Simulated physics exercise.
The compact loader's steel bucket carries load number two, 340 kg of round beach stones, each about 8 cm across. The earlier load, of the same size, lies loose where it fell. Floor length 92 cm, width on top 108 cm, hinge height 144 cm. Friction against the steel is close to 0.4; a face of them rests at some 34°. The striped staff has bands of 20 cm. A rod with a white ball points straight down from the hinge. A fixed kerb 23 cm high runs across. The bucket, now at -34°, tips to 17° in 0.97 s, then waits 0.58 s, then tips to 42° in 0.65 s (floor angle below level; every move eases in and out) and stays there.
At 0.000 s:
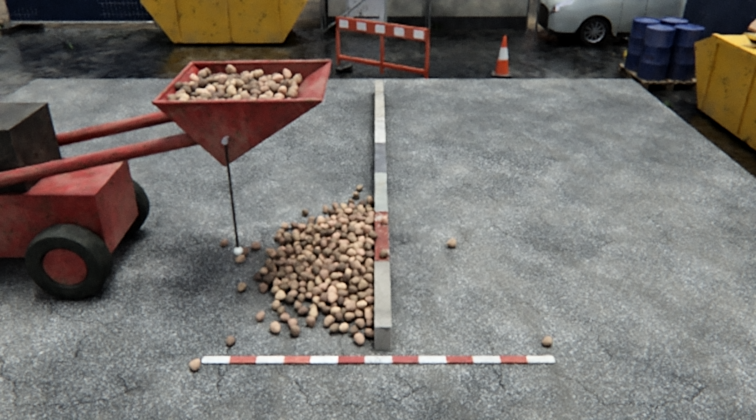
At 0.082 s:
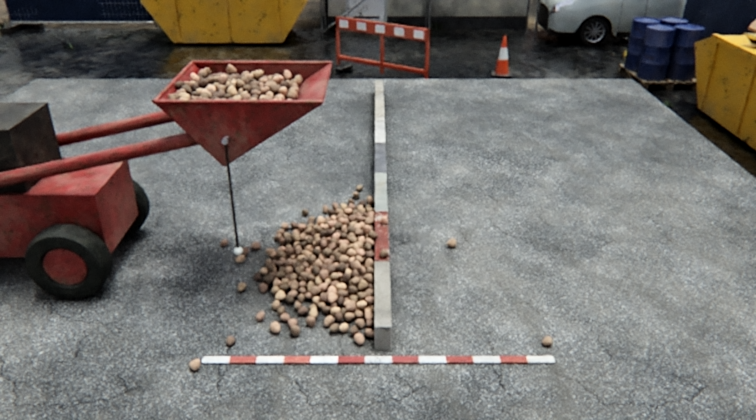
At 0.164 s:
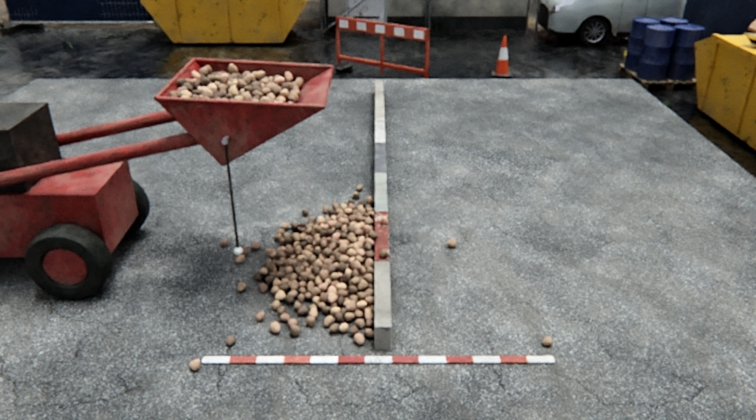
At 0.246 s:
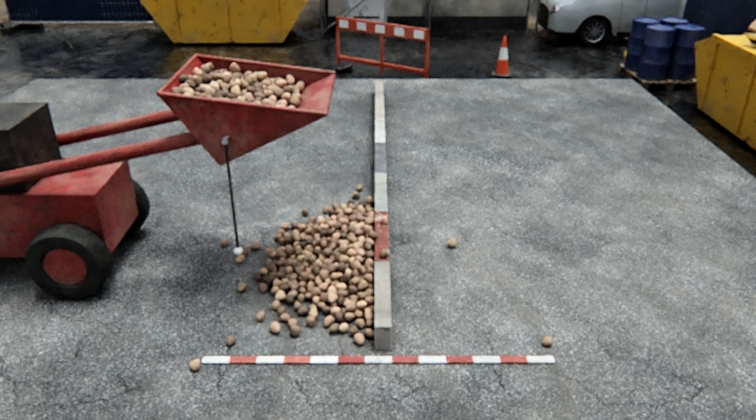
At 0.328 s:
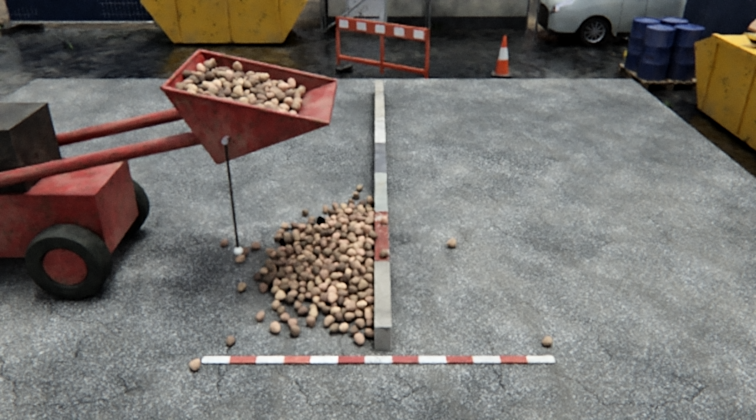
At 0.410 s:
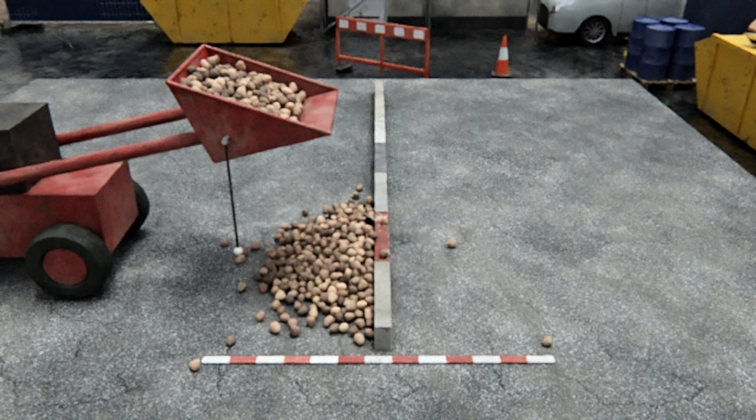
A red compact loader stands at the left of a grey paved yard, seen from slightly above by a still camera, with yellow skips, blue drums, an orange cone and a barrier behind. Its raised red bucket holds brownish stones beside a loose heap against a low kerb, beyond a striped staff. The bucket slowly tilts, its right lip lowering and back rising, while the stones inside shift slightly.
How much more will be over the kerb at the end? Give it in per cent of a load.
Close to 26 parts in a hundred.
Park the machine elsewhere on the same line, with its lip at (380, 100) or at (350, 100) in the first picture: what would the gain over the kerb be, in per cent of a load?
First some 90, then 60 per cent.
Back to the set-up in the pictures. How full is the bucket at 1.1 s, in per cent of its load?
Roughly 100 per cent is still inside.
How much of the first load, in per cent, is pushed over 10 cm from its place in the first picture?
About 10 per cent.
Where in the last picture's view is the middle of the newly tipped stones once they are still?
Near (357, 248).
After 0.7 s the floor is at 9°; in per cent of one load, 100 in the bucket, 100 on this side of the kerb; the foremost stones are at (404, 262).
After 1.1 s the floor is at 17°; in per cent of one load, 100 in the bucket, 100 on this side of the kerb; the foremost stones are at (404, 262).
After 2.7 s the floor is at 42°; in per cent of one load, 0 in the bucket, 175 on this side of the kerb, 25 over the kerb; the foremost stones are at (543, 263).
After 5.3 s the floor is at 42°; in per cent of one load, 0 in the bucket, 174 on this side of the kerb, 26 over the kerb; the foremost stones are at (556, 264). Net gain over the kerb, 26.
